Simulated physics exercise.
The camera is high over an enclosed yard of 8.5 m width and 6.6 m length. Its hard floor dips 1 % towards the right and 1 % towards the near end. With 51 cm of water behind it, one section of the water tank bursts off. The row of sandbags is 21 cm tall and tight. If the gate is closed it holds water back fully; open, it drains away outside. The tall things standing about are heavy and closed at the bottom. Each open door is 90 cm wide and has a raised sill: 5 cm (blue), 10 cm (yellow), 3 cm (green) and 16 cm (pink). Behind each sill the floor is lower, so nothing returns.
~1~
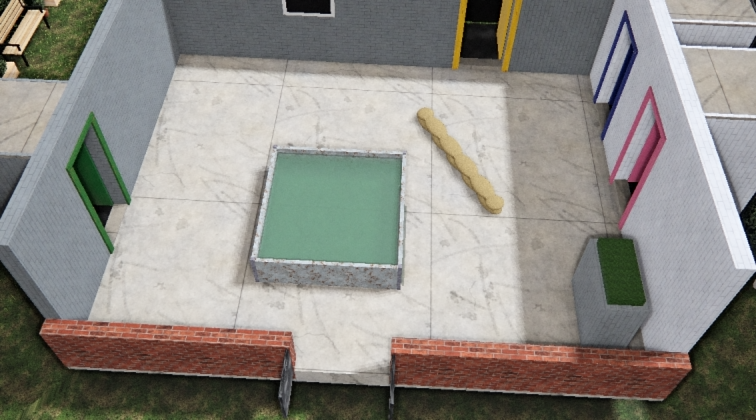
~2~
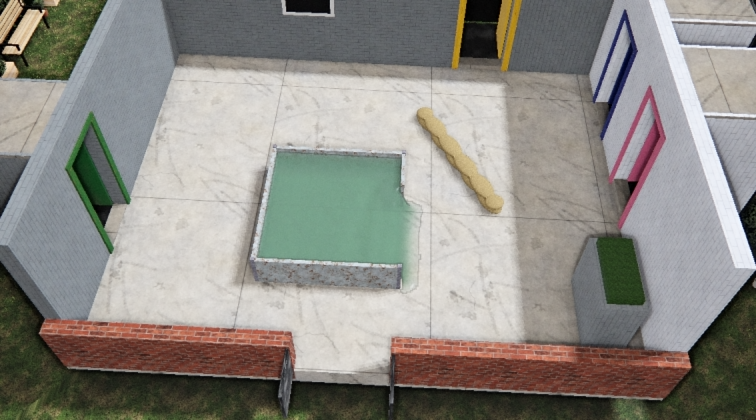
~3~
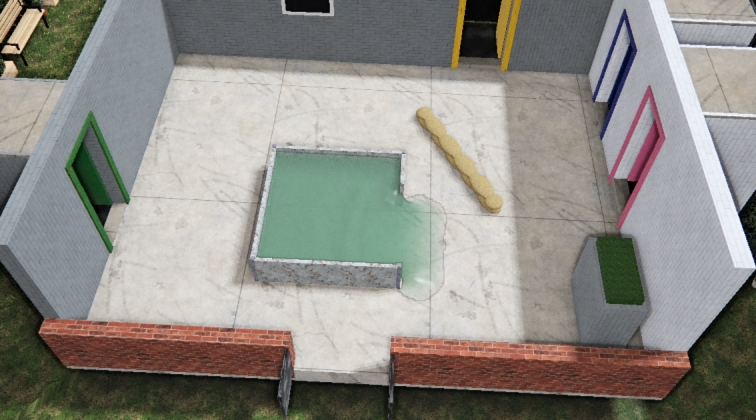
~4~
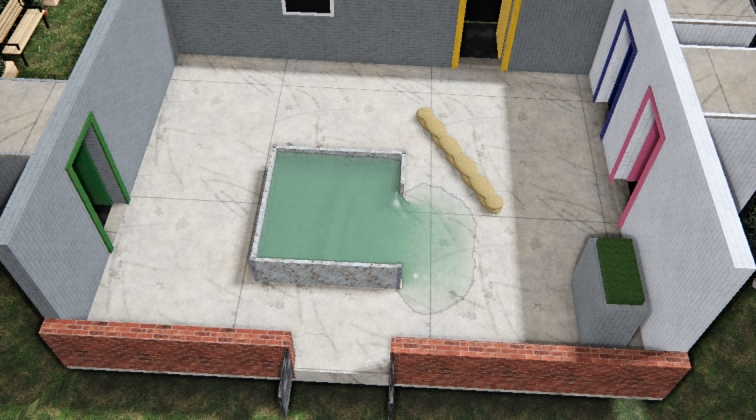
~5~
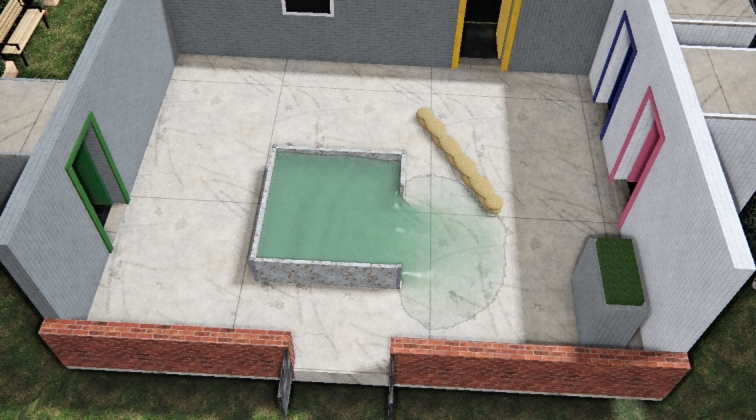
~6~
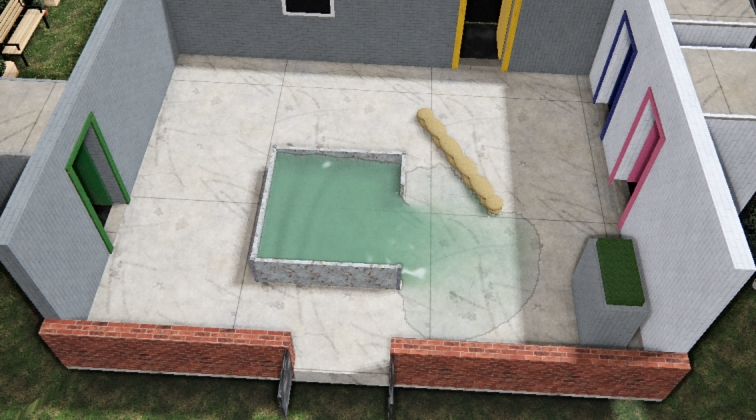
Green-tinted water poured through a gap that opened in the right side of a square stone tank in a walled yard, then spread rightward across the pale floor, reaching the lumpy tan barrier.
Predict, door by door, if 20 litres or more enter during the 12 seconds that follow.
The water let in: At the blue door it passes the limit; at the yellow door it does not reach the limit; at the green door it keeps below the limit; at the pink door it keeps below the limit.
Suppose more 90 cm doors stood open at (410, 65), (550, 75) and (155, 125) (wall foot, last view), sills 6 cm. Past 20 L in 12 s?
In turn: Below, above, under.
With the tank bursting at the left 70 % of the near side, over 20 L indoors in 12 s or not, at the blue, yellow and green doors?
Then: Blue below, yellow below, green above.
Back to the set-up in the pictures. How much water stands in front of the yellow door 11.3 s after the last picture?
About 3.5 cm.
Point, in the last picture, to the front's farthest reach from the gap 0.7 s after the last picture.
At about (617, 220).
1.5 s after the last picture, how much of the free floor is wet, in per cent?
Near 25 per cent is wet.
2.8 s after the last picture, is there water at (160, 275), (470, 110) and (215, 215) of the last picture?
In turn: Not reached, not reached, dry.
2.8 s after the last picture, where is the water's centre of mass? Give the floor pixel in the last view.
Around (473, 255).
Then, 0.7 s after the last picture water covers 20 % of the floor and is deepest (29 cm) near (408, 269); blue door not reached, yellow door not reached, green door not reached, pink door not reached.
Then, 1.5 s after the last picture water covers 25 % of the floor and is deepest (36 cm) near (561, 360); blue door not reached, yellow door not reached, green door not reached, pink door 15 cm at the sill, 0 L in.
Then, 2.8 s after the last picture water covers 35 % of the floor and is deepest (39 cm) near (631, 291); blue door 5 cm at the sill, 0 L in, yellow door not reached, green door not reached, pink door 16 cm at the sill, 2 L in.
Then, 6.3 s after the last picture water covers 60 % of the floor and is deepest (18 cm) near (591, 91); blue door 7 cm at the sill, 1 L in, yellow door 9 cm at the sill, 0 L in, green door not reached, pink door 10 cm at the sill, 4 L in.
Then, 11.3 s after the last picture water covers 95 % of the floor and is deepest (12 cm) near (612, 195); blue door 8 cm at the sill, 51 L in, yellow door 4 cm at the sill, 0 L in, green door 2 cm at the sill, 0 L in, pink door 11 cm at the sill, 4 L in.
